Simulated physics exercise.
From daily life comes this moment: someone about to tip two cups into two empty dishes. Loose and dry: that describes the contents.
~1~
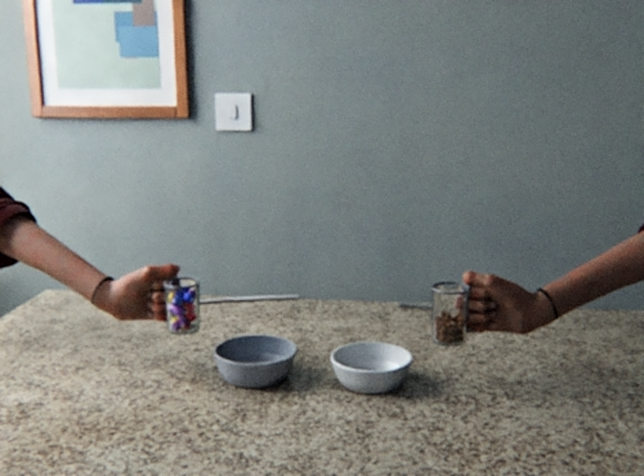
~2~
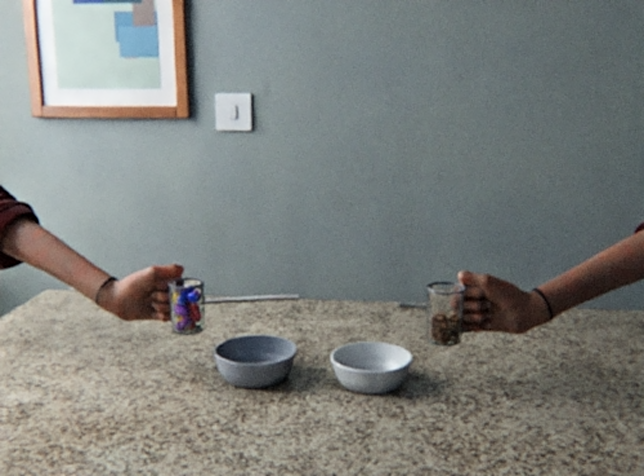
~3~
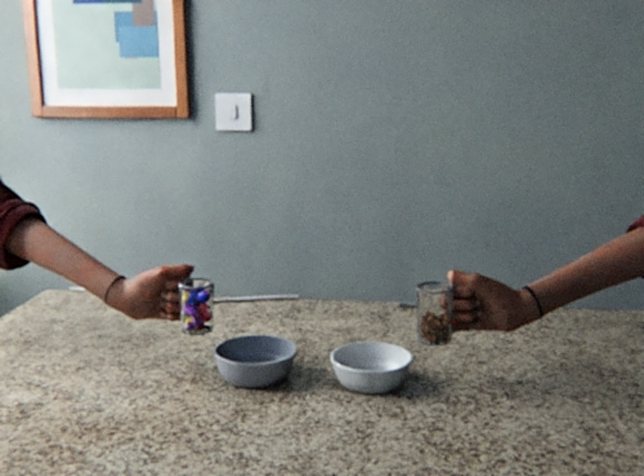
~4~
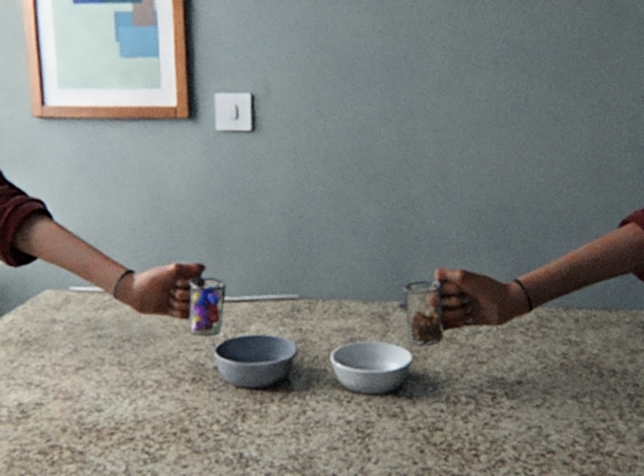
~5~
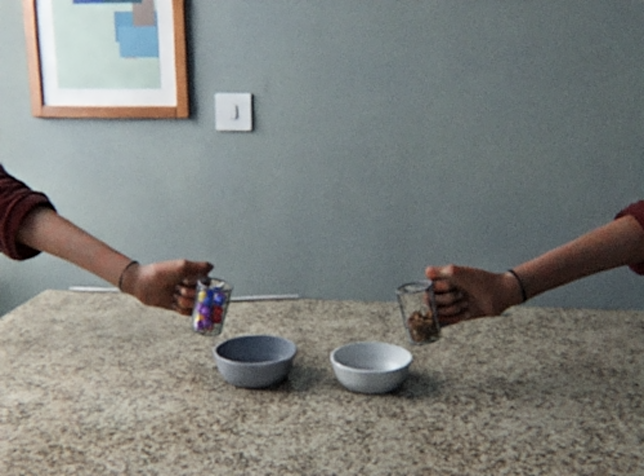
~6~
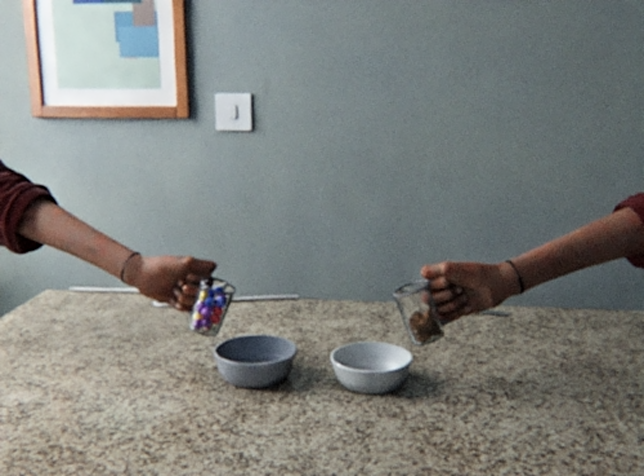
Two hands, one on each side, moved small clear cups inward above two bowls on a speckled table, the left cup holding colourful pieces and the right brownish ones, then tilted both slightly toward each other.
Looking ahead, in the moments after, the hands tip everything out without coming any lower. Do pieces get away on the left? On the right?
Left dish contains everything, right contains everything.
Then, 0.65 s later than the last frame, left, every one still in the cup; right, every one still in the cup.
Then, 1.22 s later than the last frame, left, the larger part still in the cup, about a tenth in the dish, about a tenth in the air; right, almost all still in the cup, just a few in the air.
Then, 1.71 s later than the last frame, left, every one in the dish; right, every one in the dish.
When it is over, left, every one in the dish, not one outside the dish; right, every one in the dish, not one outside the dish.
